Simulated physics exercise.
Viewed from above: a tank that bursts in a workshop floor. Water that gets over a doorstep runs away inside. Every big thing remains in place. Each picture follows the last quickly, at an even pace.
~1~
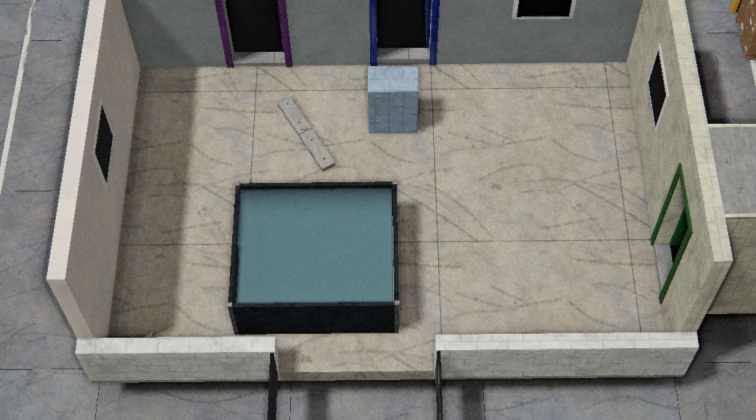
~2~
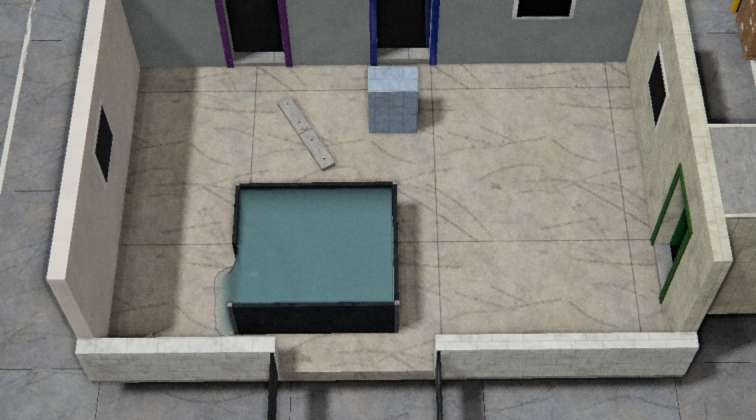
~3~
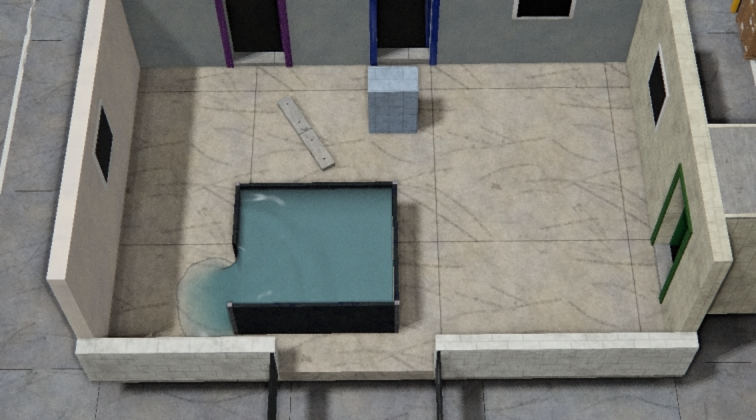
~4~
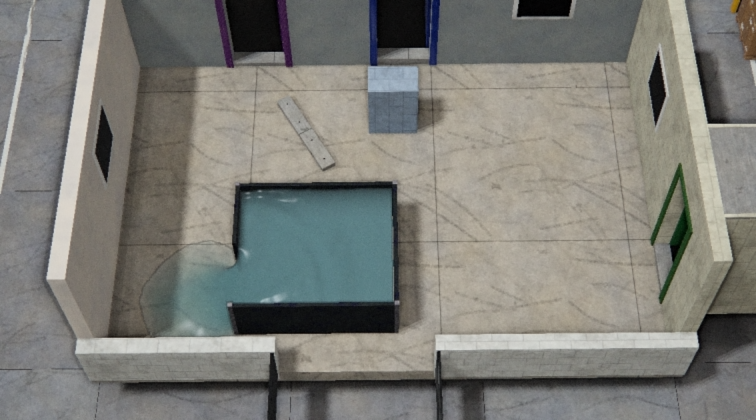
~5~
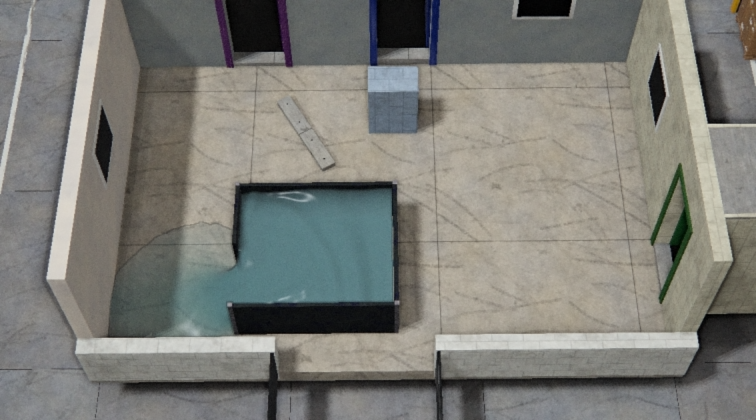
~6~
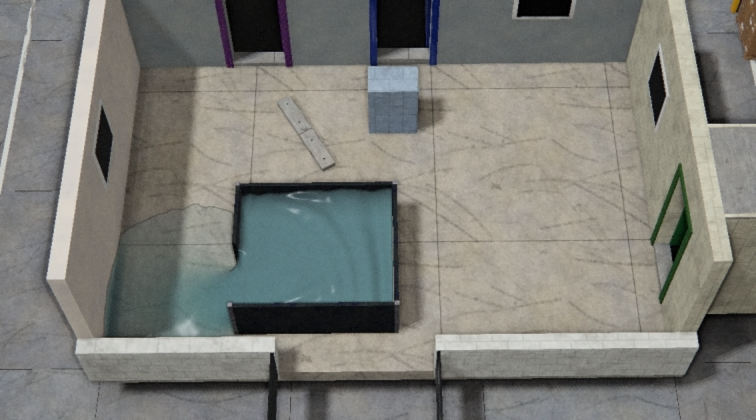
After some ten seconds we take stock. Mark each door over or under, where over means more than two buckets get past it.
Green door - under; purple door - over; blue door - under.
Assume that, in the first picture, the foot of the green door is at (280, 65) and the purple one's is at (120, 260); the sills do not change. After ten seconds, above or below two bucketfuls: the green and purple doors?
So the green one ends up above and the purple one ends up above.
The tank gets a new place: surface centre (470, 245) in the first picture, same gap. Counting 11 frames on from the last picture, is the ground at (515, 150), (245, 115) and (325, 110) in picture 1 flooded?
In order, the three spots end up untouched, untouched and untouched.
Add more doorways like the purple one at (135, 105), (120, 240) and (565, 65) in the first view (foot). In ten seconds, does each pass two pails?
Reading them off: Comes out higher, comes out higher, comes out lower.
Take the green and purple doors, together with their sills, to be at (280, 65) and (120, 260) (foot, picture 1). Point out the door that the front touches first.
It would be the purple-painted one.
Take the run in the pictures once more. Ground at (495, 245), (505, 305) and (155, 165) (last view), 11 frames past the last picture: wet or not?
Same order as asked: Dry as before; dry as before; drenched.
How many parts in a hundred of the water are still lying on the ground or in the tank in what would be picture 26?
100 in a hundred.
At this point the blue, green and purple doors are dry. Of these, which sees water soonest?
That's the purple door.
A moment on, water covers 10 % of the floor; the green door not reached, the purple door not reached, the blue door not reached.
Next, water covers 20 % of the floor; the green door not reached, the purple door not reached, the blue door not reached.
Then, water covers 40 % of the floor; the green door not reached, the purple door over two buckets in, the blue door not reached.
Later, water covers 70 % of the floor; the green door not reached, the purple door far over two buckets in, the blue door wet at the sill, nothing in.
In the end, water covers 90 % of the floor; the green door wet at the sill, nothing in, the purple door far over two buckets in, the blue door wet at the sill, nothing in.
